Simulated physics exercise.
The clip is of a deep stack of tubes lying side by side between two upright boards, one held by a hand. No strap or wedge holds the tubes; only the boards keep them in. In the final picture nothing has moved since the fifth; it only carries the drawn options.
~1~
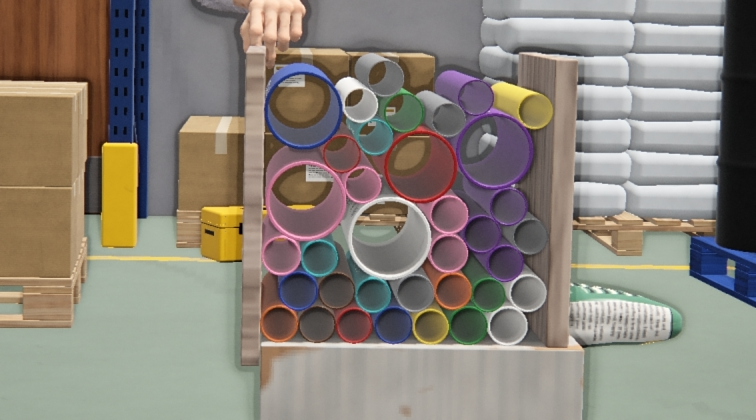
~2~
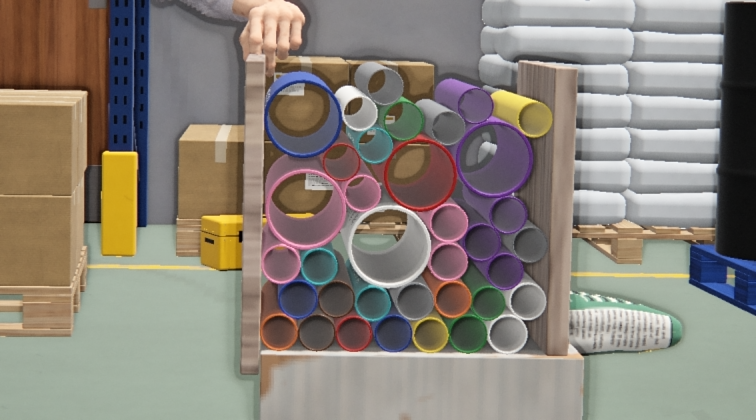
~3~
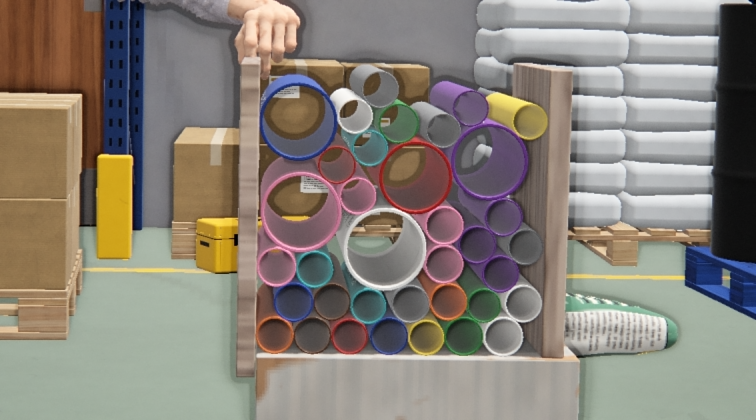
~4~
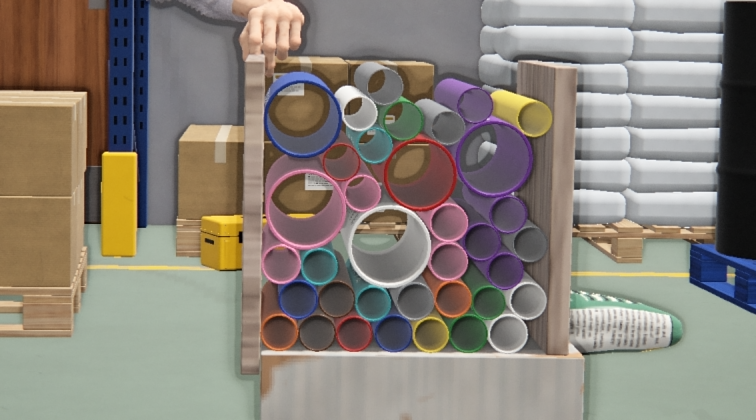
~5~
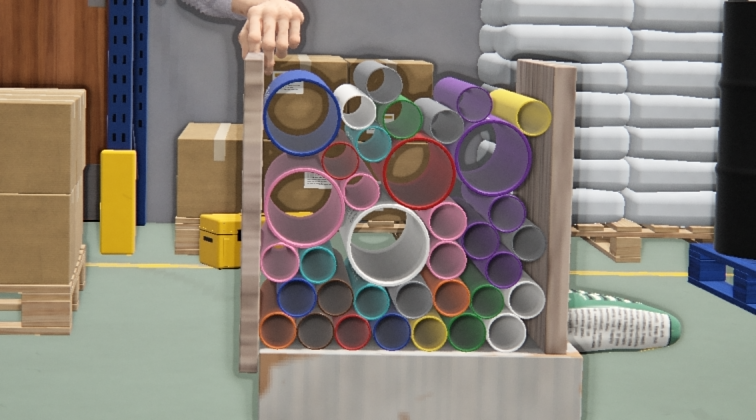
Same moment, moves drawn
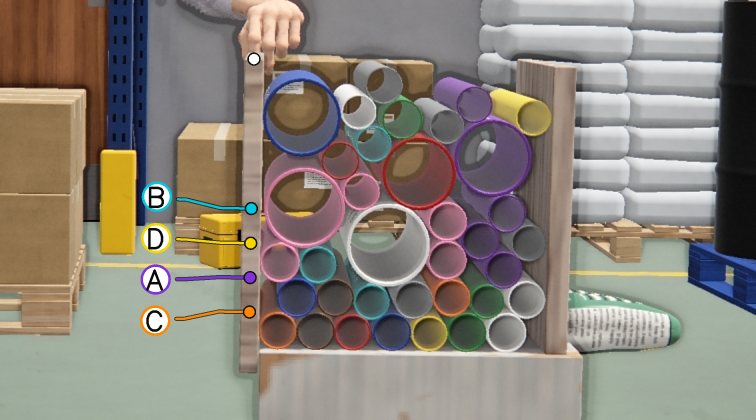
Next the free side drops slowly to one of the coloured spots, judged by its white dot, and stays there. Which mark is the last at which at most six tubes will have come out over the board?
Stop at A.
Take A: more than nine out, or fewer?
Fewer than nine.
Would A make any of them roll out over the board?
Yes.
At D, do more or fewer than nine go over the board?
It loses fewer than nine.
On the marked copy, A at (250, 278); B at (251, 209); C at (249, 312); D at (250, 243); the white dot at (254, 59).
Following A. Soon after the start, top of the board (262, 151).
Later, top of the board (260, 253).
In the end, top of the board (260, 277), three out over the board.
As for the rest, B three out over the board; C more than six out over the board; D three out over the board.
